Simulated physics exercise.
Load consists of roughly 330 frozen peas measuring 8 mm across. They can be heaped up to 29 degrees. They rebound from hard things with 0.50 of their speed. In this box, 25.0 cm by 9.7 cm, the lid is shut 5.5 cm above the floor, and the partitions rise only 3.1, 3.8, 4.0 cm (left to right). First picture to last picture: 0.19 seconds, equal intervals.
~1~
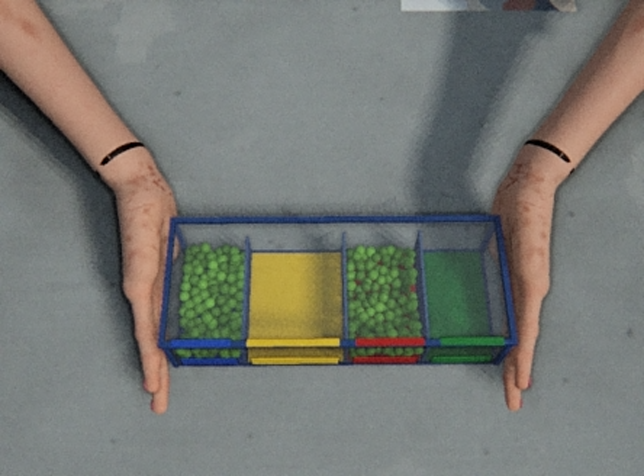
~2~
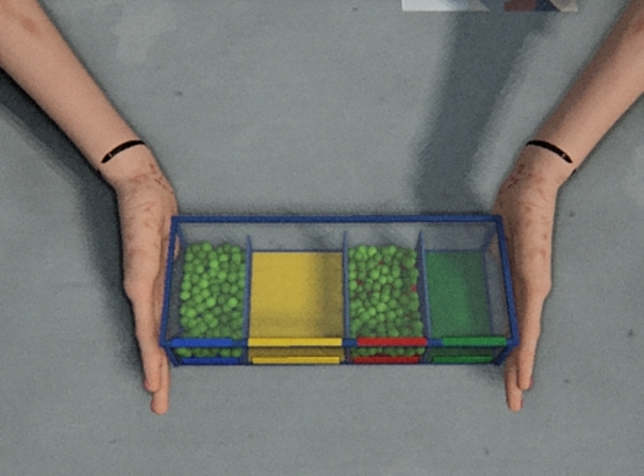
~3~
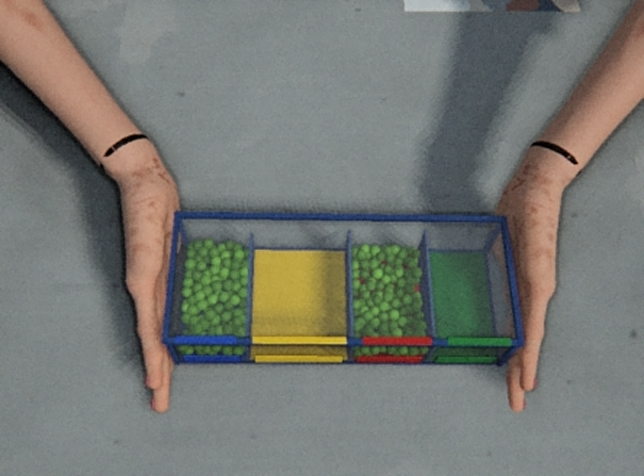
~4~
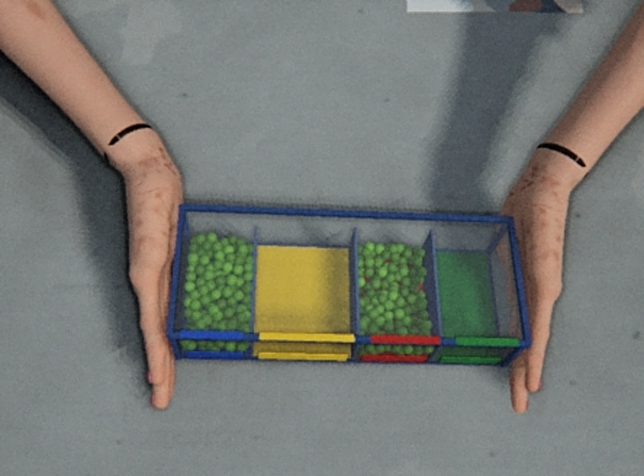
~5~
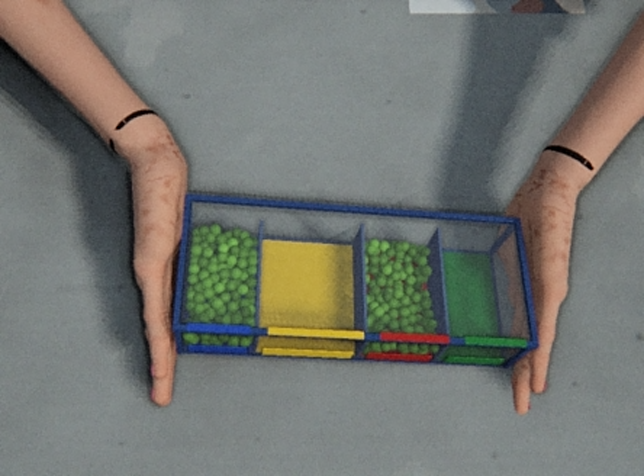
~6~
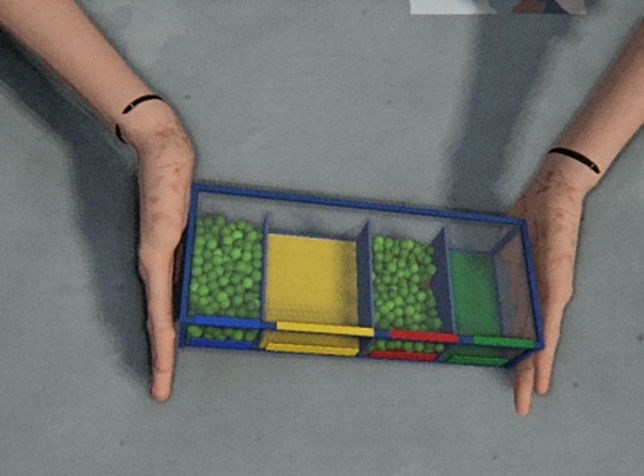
Two hands holding a clear divided box of green peas between their palms, gradually tilting it down to the right.
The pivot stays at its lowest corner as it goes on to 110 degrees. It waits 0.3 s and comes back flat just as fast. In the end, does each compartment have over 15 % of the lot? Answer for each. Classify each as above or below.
Classification: Red above, blue below, green above, yellow below.
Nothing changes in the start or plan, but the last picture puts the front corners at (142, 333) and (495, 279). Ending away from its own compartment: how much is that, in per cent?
It would be near 20 per cent.
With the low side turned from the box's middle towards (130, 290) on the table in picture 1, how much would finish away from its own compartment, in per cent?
About 20 per cent.
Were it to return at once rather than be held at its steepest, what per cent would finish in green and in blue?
Then green keeps 25% and blue keeps 0%.
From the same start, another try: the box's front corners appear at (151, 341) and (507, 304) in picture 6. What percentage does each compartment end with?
Final shares, in per cent - red: 30, blue: 70, green: 0, yellow: 5.
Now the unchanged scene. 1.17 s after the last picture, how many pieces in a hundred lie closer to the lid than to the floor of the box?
Roughly 80 per cent.
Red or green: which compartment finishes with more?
Answer: Red.
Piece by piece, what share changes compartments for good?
The answer is close to 65 percent.
Then, 1.17 s after the last picture, tilt 110 degrees; red 65 %, green 15 %, yellow 15 %.
Then, 1.96 s after the last picture, tilt 57 degrees; red 75 %, green 25 %.
Then, 2.76 s after the last picture, tilt 0 degrees; red 70 %, green 25 %.
In the end, red 70 %, blue 0 %, green 25 %, yellow 0 %.
